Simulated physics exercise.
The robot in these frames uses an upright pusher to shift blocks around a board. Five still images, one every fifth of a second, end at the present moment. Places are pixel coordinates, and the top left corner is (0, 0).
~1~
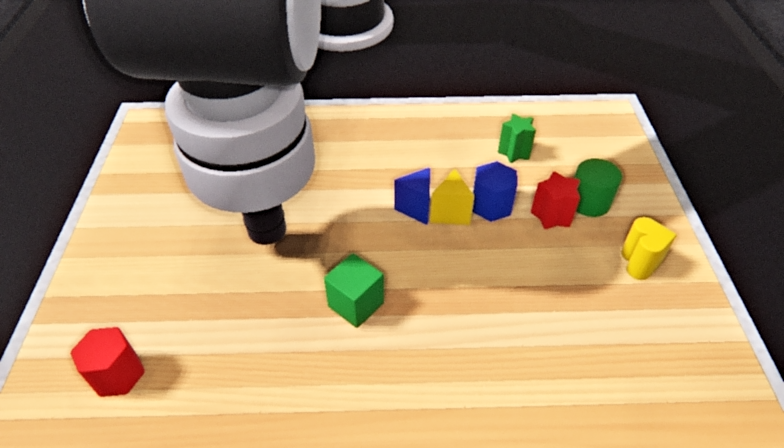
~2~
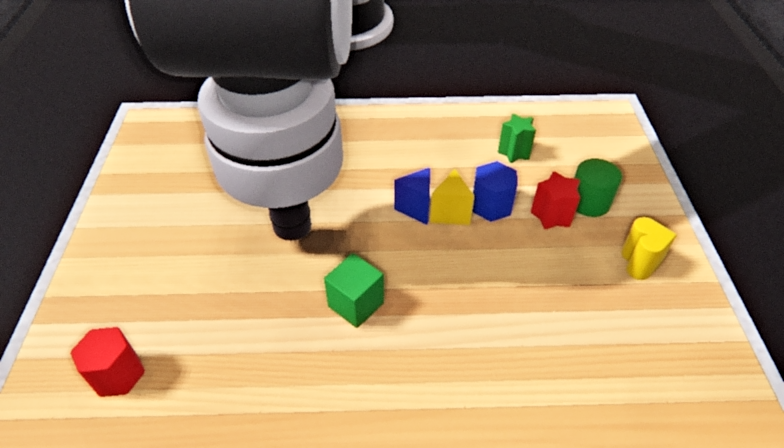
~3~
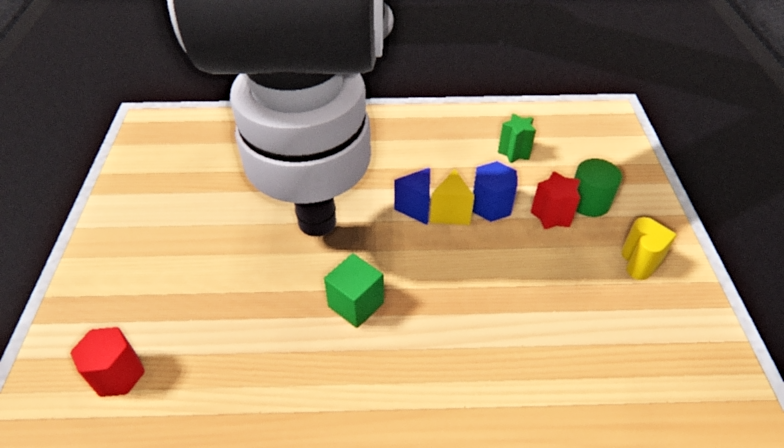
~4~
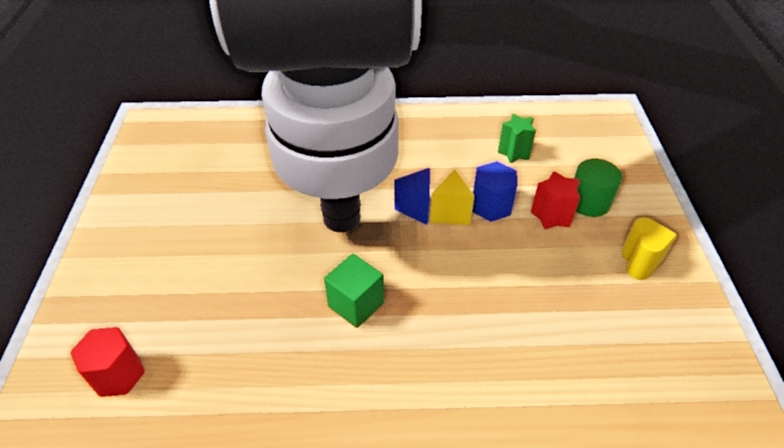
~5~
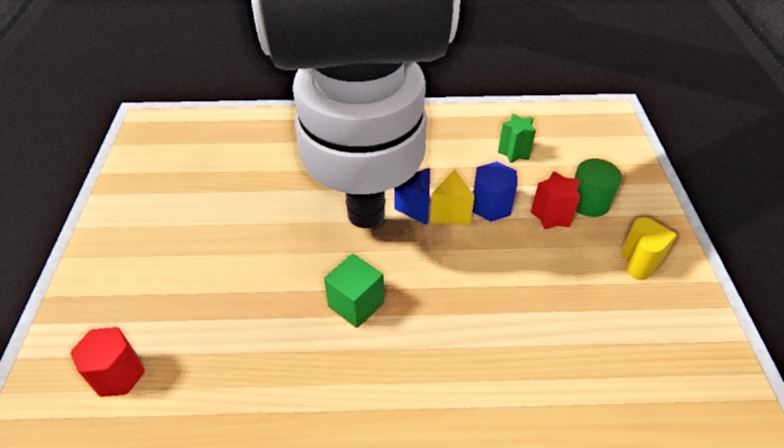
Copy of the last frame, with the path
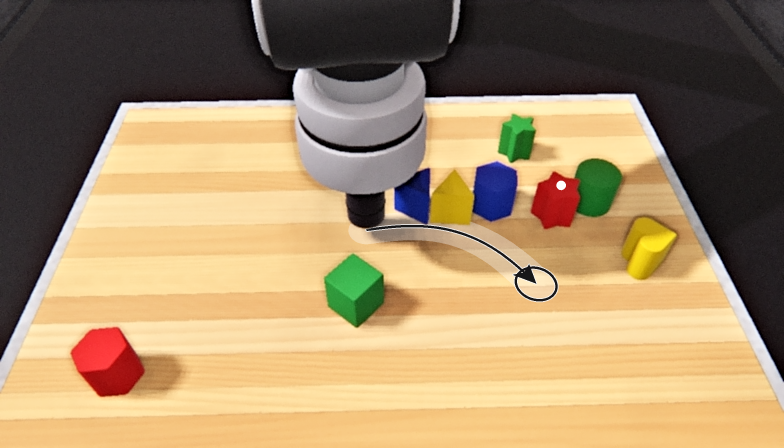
In this clip, a robot's upright pusher glides steadily to the right across a wooden board, passing behind a green cube and nearing a blue three-sided block, while the red, green, yellow and blue blocks all remain still.
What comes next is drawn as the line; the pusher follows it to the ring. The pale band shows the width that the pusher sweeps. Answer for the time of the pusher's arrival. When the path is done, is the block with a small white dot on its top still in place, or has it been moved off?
By the last moment of the path, the block with a small white dot on its top has stayed put.
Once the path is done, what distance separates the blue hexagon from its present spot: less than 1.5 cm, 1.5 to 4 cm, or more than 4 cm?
The 1.5 to 4 cm band.
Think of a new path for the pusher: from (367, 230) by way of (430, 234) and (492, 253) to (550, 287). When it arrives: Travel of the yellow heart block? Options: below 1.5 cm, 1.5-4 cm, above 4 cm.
Below 1.5 cm.
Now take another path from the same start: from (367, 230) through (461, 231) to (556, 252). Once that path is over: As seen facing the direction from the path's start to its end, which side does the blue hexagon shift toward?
Answer: Left.
Path on the board, from (367, 230) by way of (428, 227) and (487, 245) to (536, 284); the dot is on the red star block.
The first path, step by step. One third of the way, pusher (430, 213); blue three-sided block (433, 174), turned 20° anticlockwise; yellow three-sided block (466, 183), turned 20° anticlockwise; blue hexagon (500, 174).
Two thirds of the way, pusher (491, 232); blue three-sided block (434, 175), turned 25° anticlockwise; yellow three-sided block (495, 191), turned 95° anticlockwise; blue hexagon (514, 164).
At the end, pusher (540, 270); blue three-sided block (434, 175), turned 25° anticlockwise; yellow three-sided block (496, 191), turned 95° anticlockwise; blue hexagon (514, 164); red star block in place.
